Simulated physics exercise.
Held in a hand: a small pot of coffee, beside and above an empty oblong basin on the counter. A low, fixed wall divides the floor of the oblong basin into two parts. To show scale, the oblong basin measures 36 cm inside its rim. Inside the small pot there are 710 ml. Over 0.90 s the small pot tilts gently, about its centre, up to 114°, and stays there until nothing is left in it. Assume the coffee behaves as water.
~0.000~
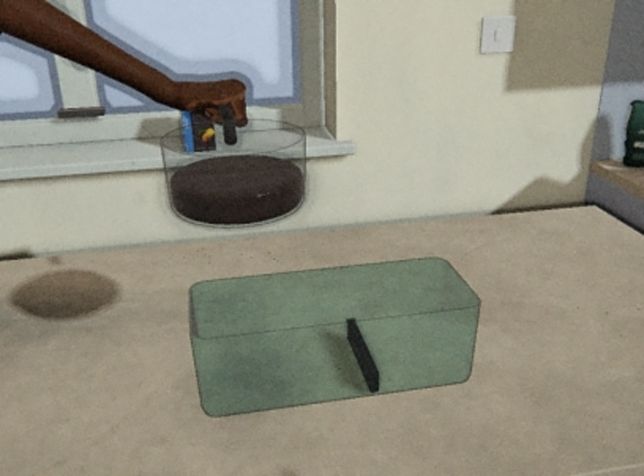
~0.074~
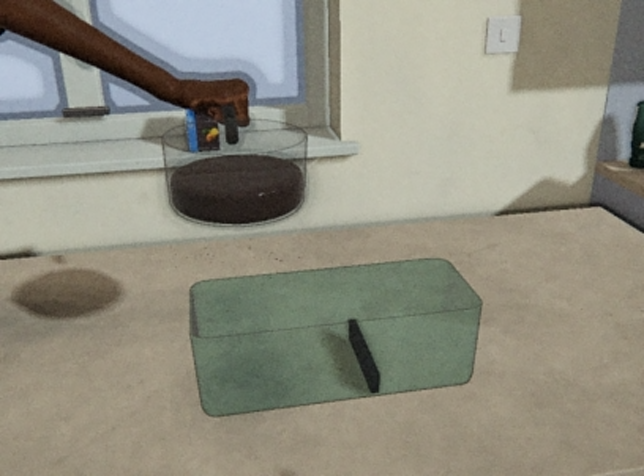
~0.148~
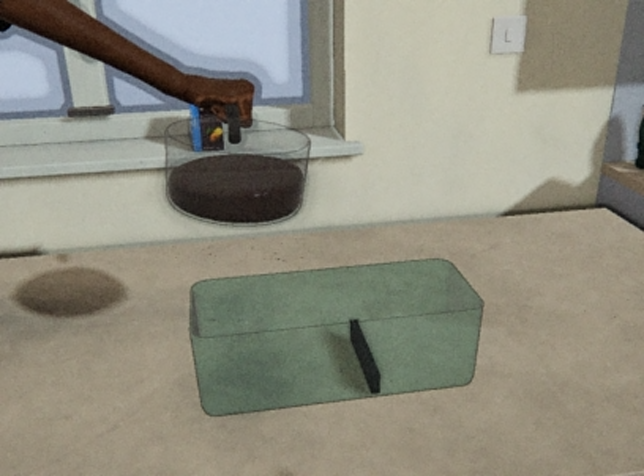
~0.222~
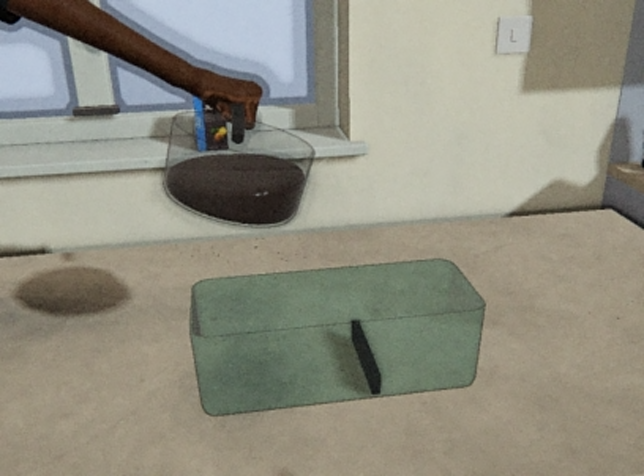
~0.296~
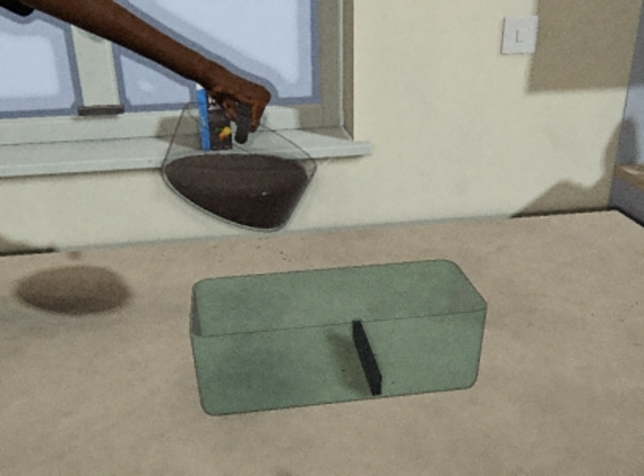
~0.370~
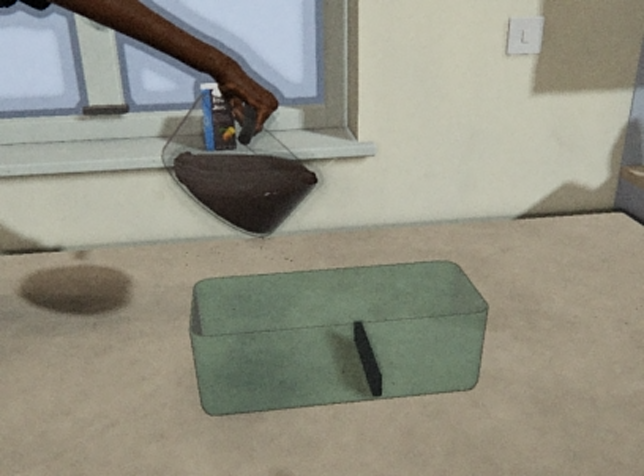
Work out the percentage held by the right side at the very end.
I would put it at 22 per cent.
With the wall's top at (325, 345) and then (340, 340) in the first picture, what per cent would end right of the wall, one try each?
In turn about 60 and 50 per cent.
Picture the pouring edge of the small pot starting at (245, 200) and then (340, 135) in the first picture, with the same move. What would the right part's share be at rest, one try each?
In order, 20 and 50 per cent.
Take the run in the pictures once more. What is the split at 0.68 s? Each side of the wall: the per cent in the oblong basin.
Left roughly 24, right roughly 10.
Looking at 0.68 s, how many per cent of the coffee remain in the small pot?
At that time about 30 in a hundred parts are still held.
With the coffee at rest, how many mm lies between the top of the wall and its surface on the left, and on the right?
Left about 14 mm, while the right is about 22 mm.
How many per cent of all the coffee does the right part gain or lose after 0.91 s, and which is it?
Net change: A rise of about 4 %.
After 0.68 s the tilt is 98° and 31 per cent is still to pour, 24 is left of the wall and 9 right of it.
After 0.91 s the tilt is 114° and 4 per cent is still to pour, 67 is left of the wall and 18 right of it.
After 1.14 s the tilt is 114° and 0 per cent is still to pour, 76 is left of the wall and 22 right of it.
After 1.40 s the tilt is 114° and 0 per cent is still to pour, 76 is left of the wall and 22 right of it.
In the end 76 per cent lies left of the wall, 22 right of it and 2 outside.
